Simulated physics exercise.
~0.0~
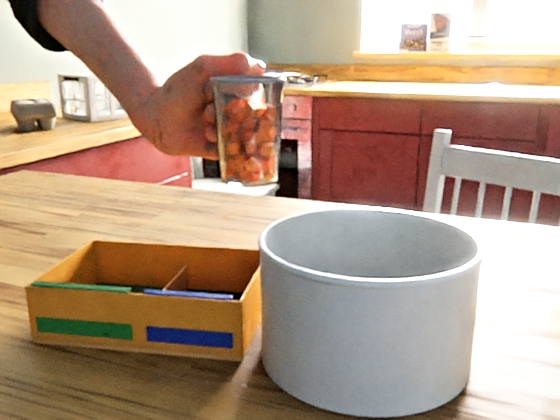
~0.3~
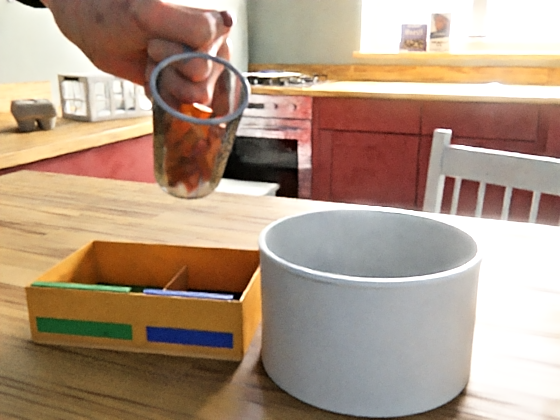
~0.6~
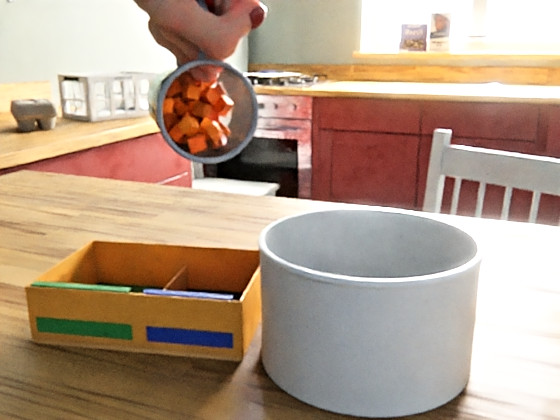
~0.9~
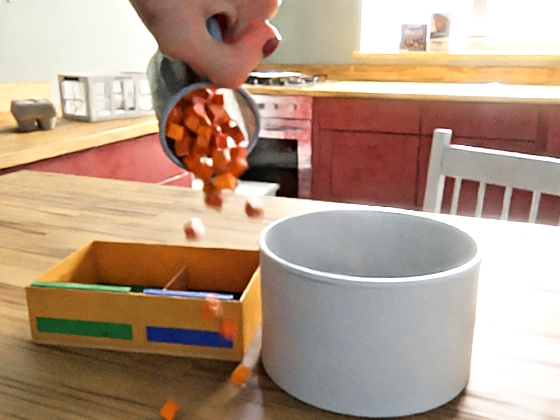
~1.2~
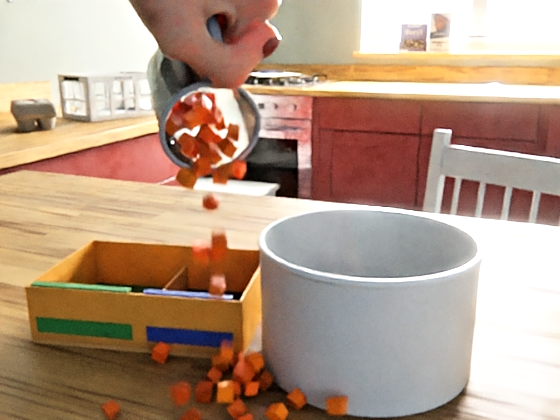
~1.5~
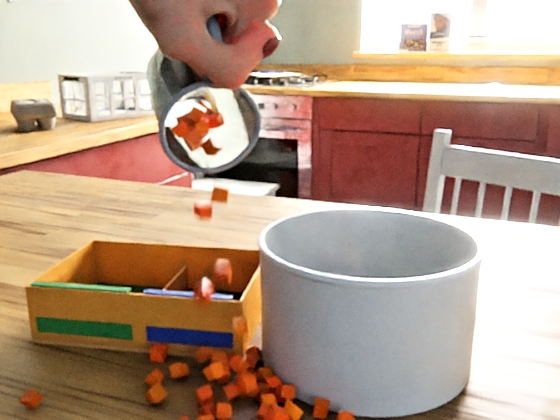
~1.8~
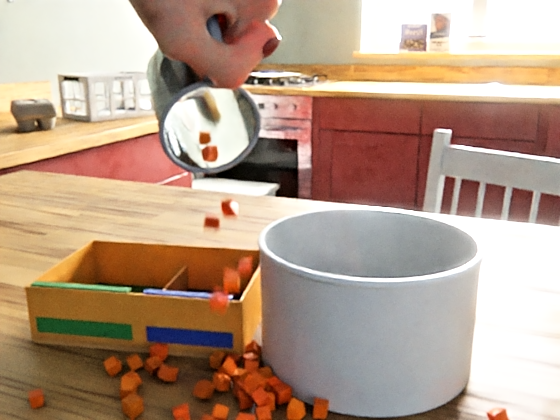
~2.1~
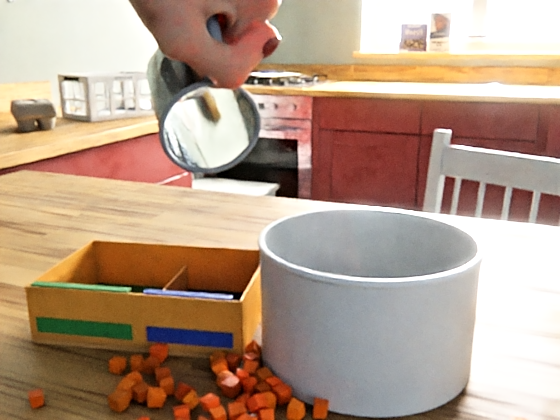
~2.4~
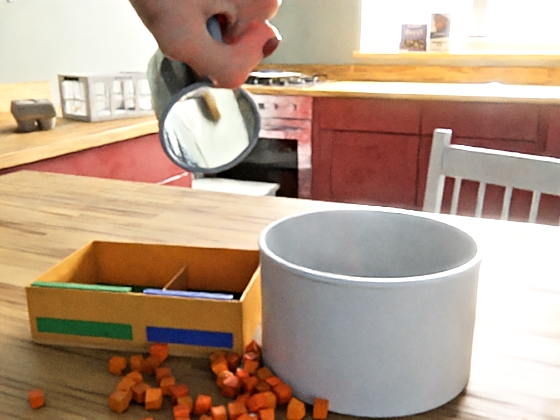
Orange carrot cubes spilled onto the wooden table when a hand tipped a clear cup until it was empty, missing both the white pot and the divided tin, and they ended up scattered in front of them while the hand held the cup still.
